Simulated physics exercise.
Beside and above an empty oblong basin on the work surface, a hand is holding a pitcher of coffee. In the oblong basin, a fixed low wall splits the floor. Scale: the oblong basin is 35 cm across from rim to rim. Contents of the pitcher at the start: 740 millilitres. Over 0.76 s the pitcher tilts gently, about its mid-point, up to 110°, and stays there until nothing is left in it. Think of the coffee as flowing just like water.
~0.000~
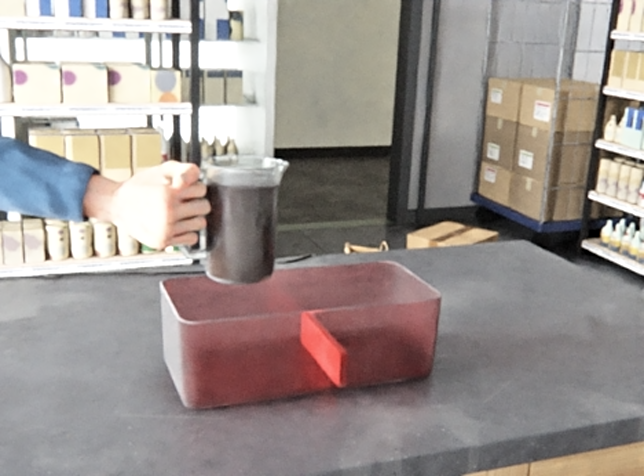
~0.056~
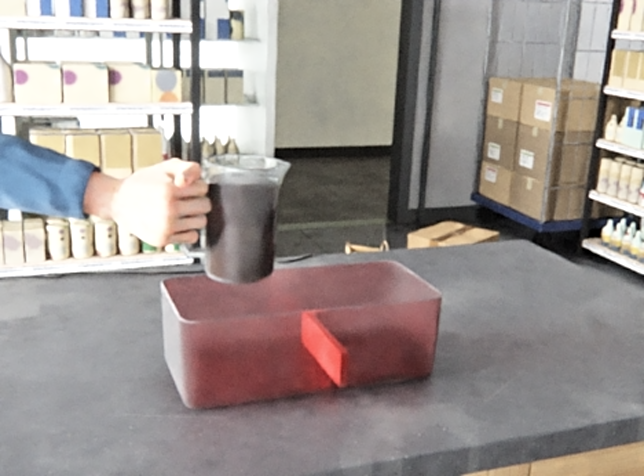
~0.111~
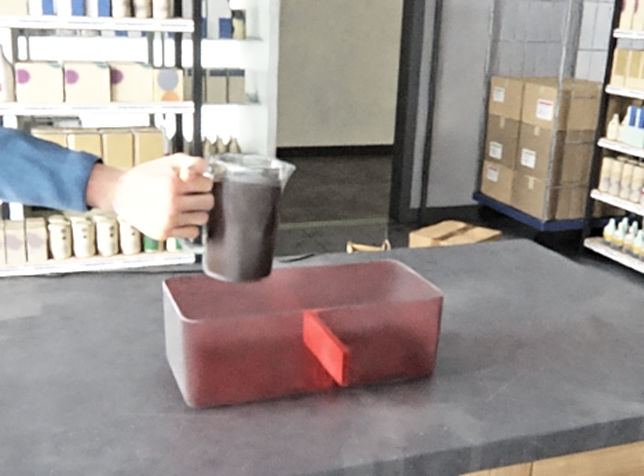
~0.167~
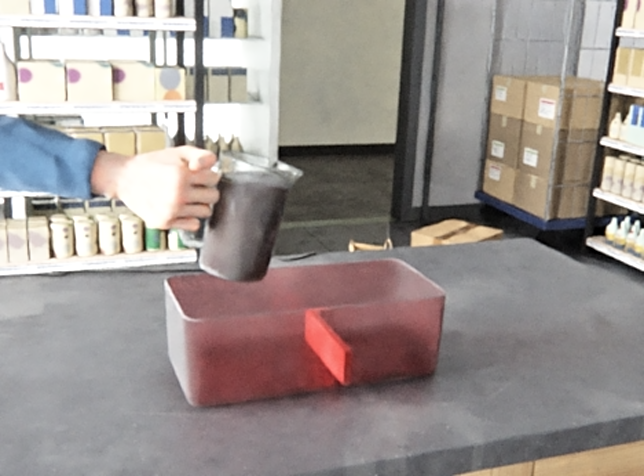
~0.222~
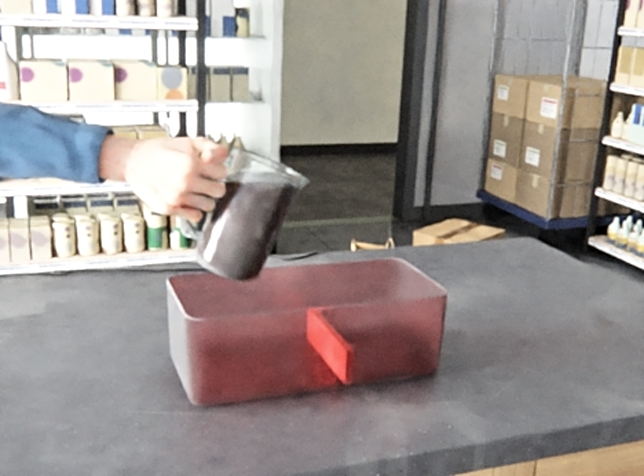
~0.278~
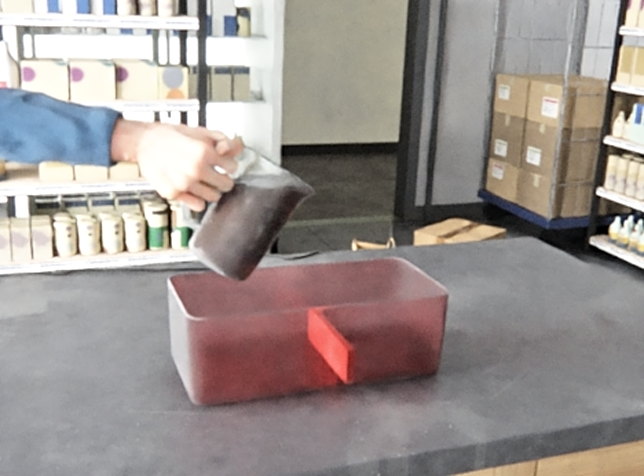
In a storeroom with stocked shelves and stacked boxes, a hand holds a pitcher of dark coffee above an empty oblong basin on a grey counter, then gradually tilts the pitcher to the right, the coffee shifting inside.
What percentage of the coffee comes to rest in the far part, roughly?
72 %.
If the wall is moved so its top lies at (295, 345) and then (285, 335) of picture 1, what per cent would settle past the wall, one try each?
Try 1: 90 %; try 2: 95 %.
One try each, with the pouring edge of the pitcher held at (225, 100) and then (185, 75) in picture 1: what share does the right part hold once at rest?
5 then 10 %.
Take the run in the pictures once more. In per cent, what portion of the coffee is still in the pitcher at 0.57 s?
68 %.
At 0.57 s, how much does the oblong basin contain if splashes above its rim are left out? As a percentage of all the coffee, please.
16 %, give or take.
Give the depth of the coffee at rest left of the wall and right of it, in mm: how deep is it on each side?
Once settled, the left stands around 6 mm and the right around 26 mm.
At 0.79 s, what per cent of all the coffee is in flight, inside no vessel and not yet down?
Close to 10 per cent.
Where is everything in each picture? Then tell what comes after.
In the first frame, it leans 0°; its right rim is at (288, 162); the coffee meets the walls at (206, 180) and (275, 178); the oblong basin's rim runs from (170, 302) to (419, 279); the wall's top is at (323, 332).
In the second frame, it leans 1°; its right rim is at (290, 163); the coffee meets the walls at (208, 179) and (277, 178).
In the third frame, it leans 6°; its right rim is at (295, 166); the coffee meets the walls at (212, 176) and (280, 178).
In the fourth frame, it leans 13°; its right rim is at (302, 171); the coffee meets the walls at (218, 177) and (288, 179).
In the fifth frame, it leans 22°; its right rim is at (309, 180); the coffee meets the walls at (218, 194) and (298, 180).
In the sixth frame, it leans 32°; its right rim is at (315, 191); the coffee meets the walls at (213, 206) and (311, 185).
Then, 0.57 s in, the tilt is 94° and 69 per cent is still to pour, 0 is left of the wall and 16 right of it.
Then, 0.79 s in, the tilt is 110° and 21 per cent is still to pour, 17 is left of the wall and 52 right of it.
Then, 1.01 s in, the tilt is 110° and 2 per cent is still to pour, 25 is left of the wall and 71 right of it.
Then, 1.26 s in, the tilt is 110° and 0 per cent is still to pour, 27 is left of the wall and 72 right of it.
Finally, 27 per cent lies left of the wall, 72 right of it and 1 outside.
